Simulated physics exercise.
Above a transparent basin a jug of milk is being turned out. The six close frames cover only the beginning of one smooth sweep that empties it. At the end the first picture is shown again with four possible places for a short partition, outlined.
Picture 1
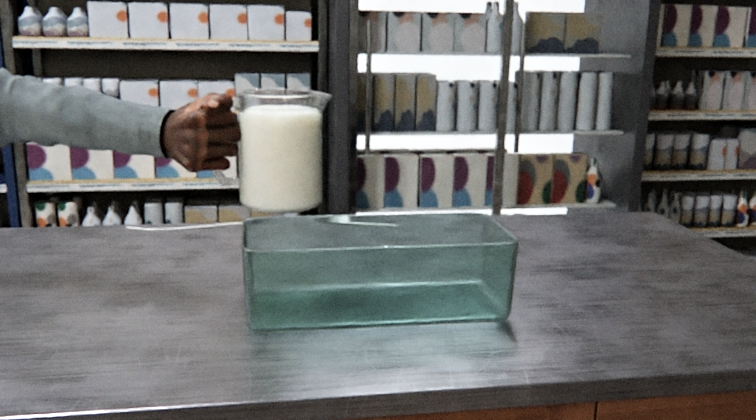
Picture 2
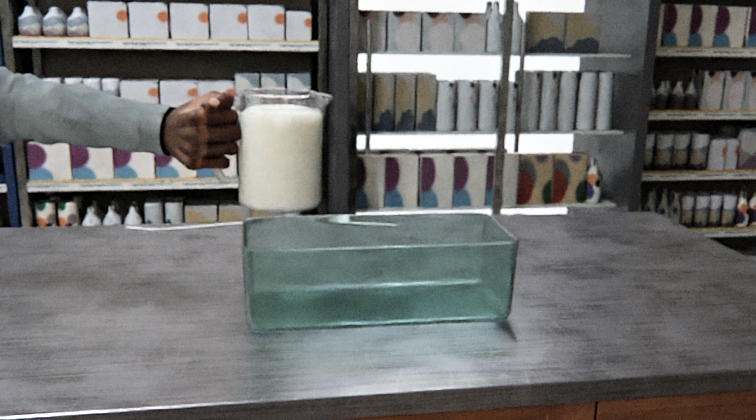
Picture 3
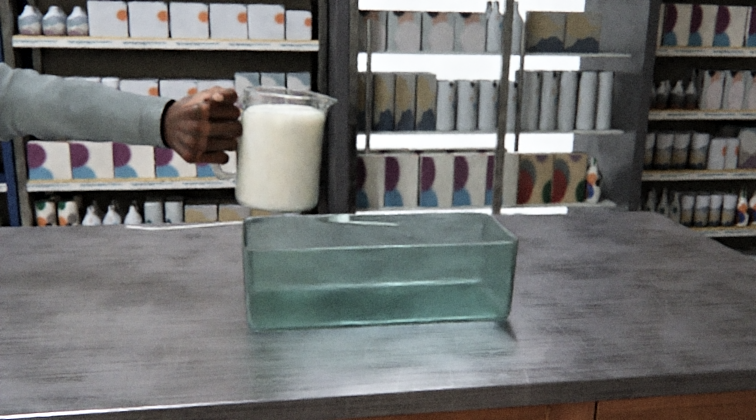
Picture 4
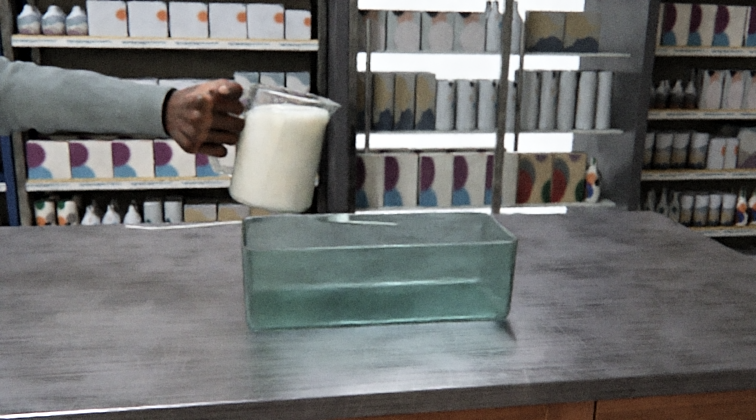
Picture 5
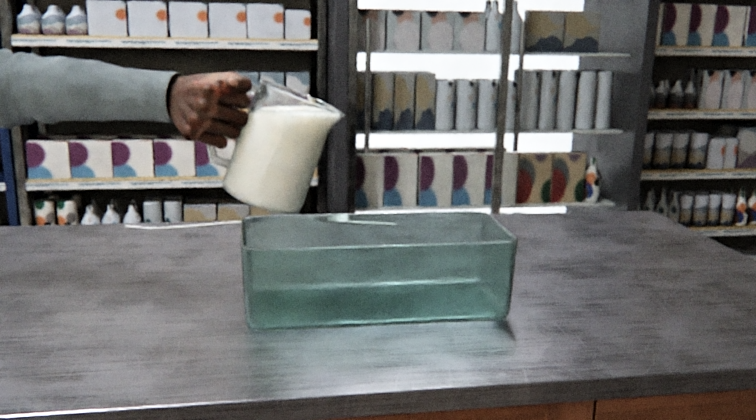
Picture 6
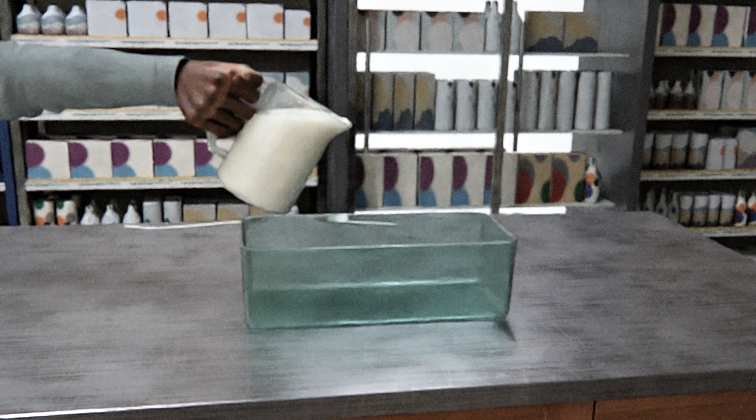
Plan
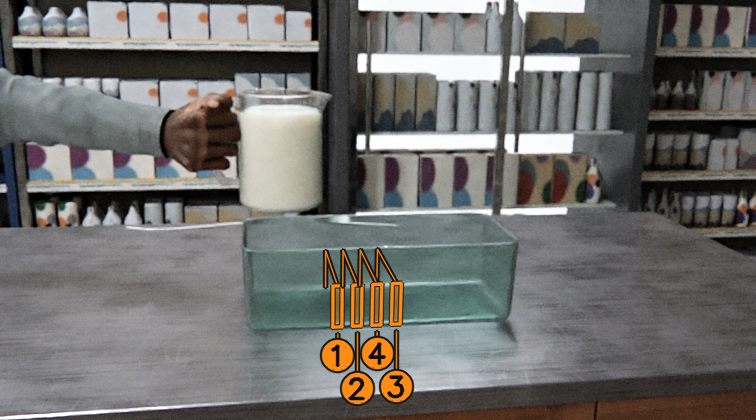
A glass jug of milk, held upright by a hand above a clear greenish basin on a counter, tilted gradually to the right until the milk reached its lip.
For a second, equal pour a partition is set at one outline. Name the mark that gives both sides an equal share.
Slot 3 does it best.
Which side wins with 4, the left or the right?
The right side.
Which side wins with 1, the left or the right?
The right side.
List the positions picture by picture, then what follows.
Upright, lip at (330, 95); basin from (247, 331) to (509, 318); nothing has left yet.
Upright, lip at (332, 96); nothing has left yet.
Tipped about 5°, lip at (335, 100); nothing has left yet.
Tipped about 12°, lip at (339, 106); nothing has left yet.
Tipped about 20°, lip at (344, 114); nothing has left yet.
Tipped about 30°, lip at (349, 126); milk is over the lip, down to (349, 126).
On the marked copy, 1 at (337, 333); 2 at (357, 332); 3 at (396, 330); 4 at (377, 331).
If 1 is chosen, about 1 % ends left of the wall and 98 % right of it.
If 2 is chosen, about 3 % ends left of the wall and 96 % right of it.
If 3 is chosen, about 54 % ends left of the wall and 45 % right of it.
If 4 is chosen, about 23 % ends left of the wall and 76 % right of it.
